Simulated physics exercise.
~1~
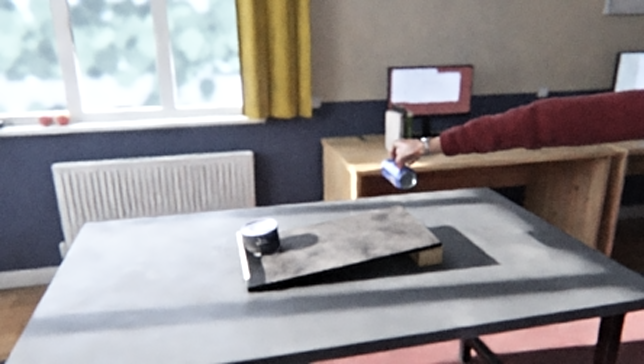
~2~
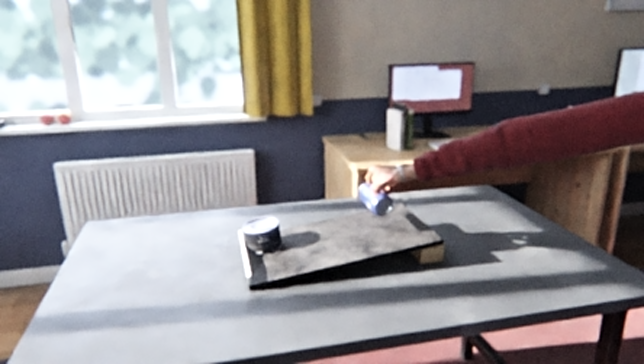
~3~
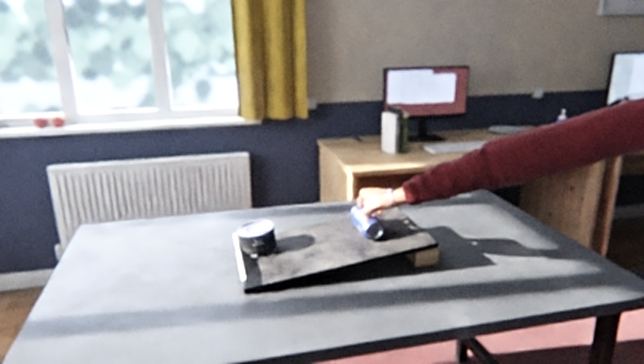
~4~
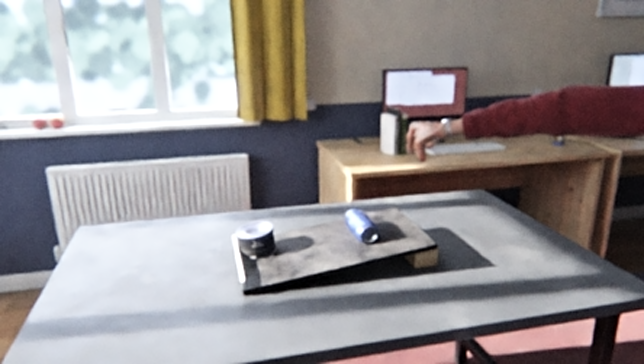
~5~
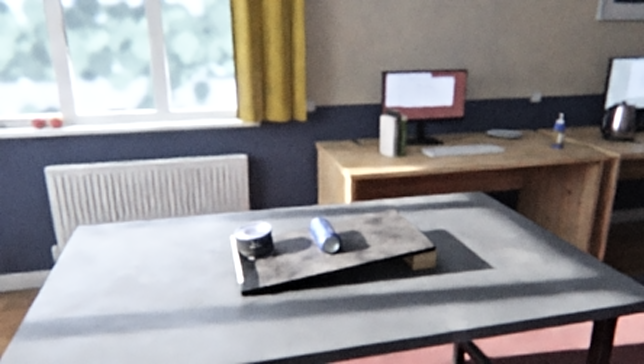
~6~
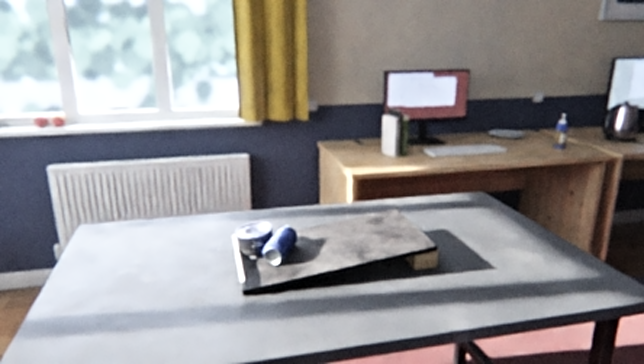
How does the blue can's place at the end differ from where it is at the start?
At the start the blue can is held in a hand above the right part of the table. At the end it lies at the lower left part of the sloping board, right beside the black tub.
